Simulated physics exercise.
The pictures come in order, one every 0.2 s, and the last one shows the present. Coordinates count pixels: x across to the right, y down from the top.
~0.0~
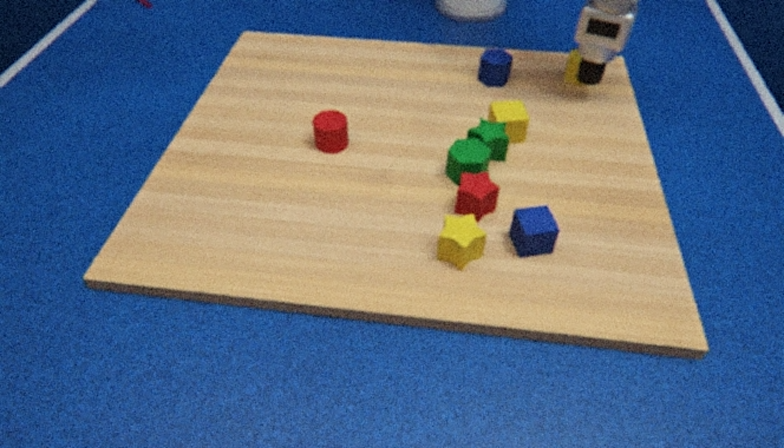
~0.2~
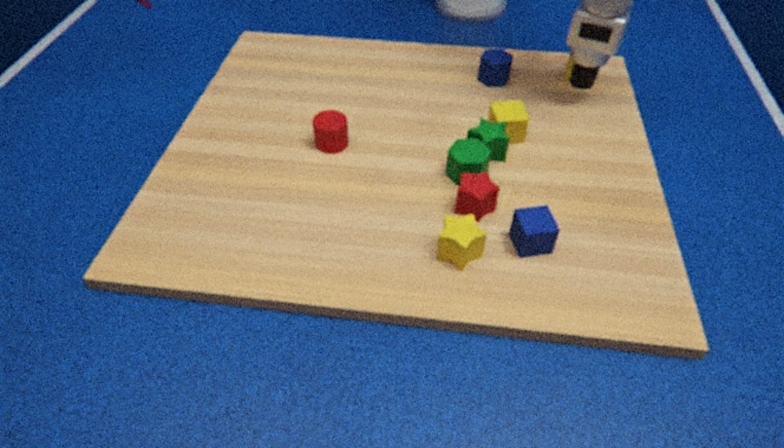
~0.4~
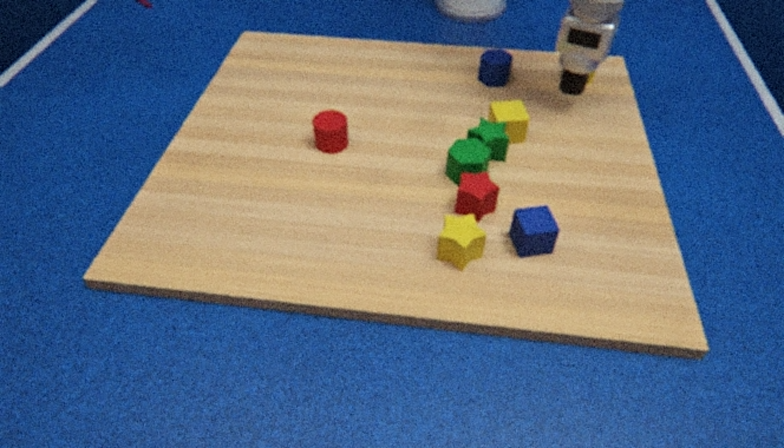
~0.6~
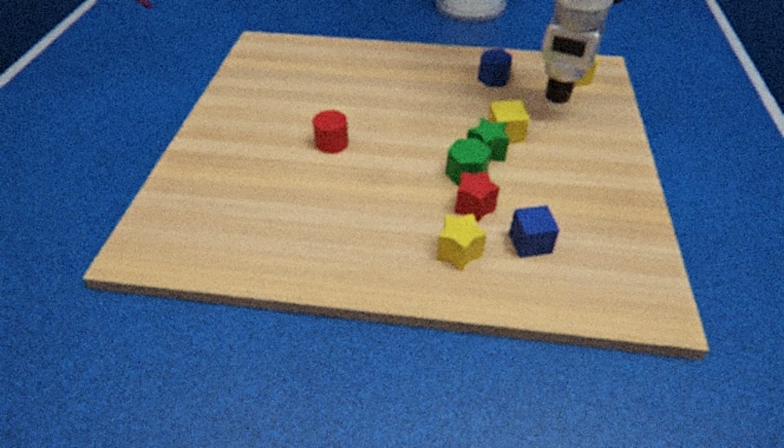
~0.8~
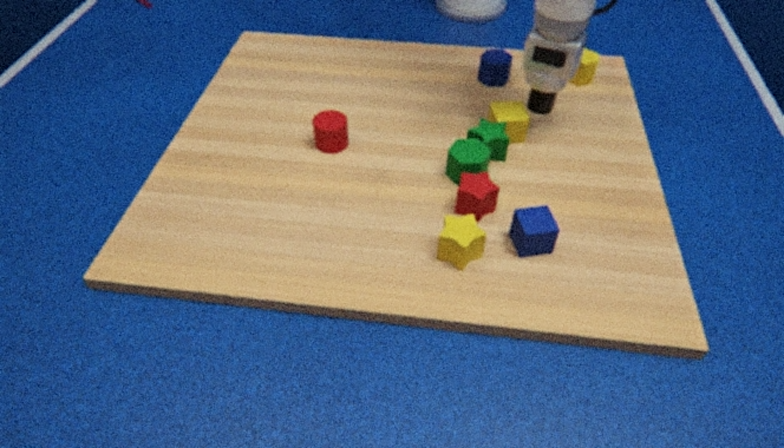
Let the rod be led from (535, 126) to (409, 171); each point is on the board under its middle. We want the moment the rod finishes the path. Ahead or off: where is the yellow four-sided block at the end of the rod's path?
Slid off.
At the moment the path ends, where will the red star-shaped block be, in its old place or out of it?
By the last moment of the path, the red star-shaped block has shifted.
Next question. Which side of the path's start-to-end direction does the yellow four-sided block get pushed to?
The answer is right: Facing from the path's start to its end, that's where the yellow four-sided block shifts.
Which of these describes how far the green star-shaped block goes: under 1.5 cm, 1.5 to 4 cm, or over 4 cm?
Shift of over 4 cm.
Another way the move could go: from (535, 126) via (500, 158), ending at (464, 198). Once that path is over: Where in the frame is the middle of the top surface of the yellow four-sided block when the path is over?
By then it is at (486, 111).
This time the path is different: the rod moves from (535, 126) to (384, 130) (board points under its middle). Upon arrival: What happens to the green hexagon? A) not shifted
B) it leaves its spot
I'll go with B - it leaves its spot.
On the path given first. One third of the way, rod (498, 122); green hexagon (467, 154); green star-shaped block (484, 136), turned 20° anticlockwise; yellow four-sided block (469, 115).
Two thirds of the way, rod (455, 136); green hexagon (448, 177), turned 20° anticlockwise; red star-shaped block (479, 195), turned 45° anticlockwise; green star-shaped block (451, 154), turned 50° anticlockwise; yellow four-sided block (433, 117), turned 60° clockwise.
At the end, rod (410, 153); green hexagon (443, 190), turned 55° anticlockwise; red star-shaped block (482, 198), turned 60° anticlockwise; green star-shaped block (420, 168), turned 95° anticlockwise; yellow four-sided block (432, 117), turned 65° clockwise.
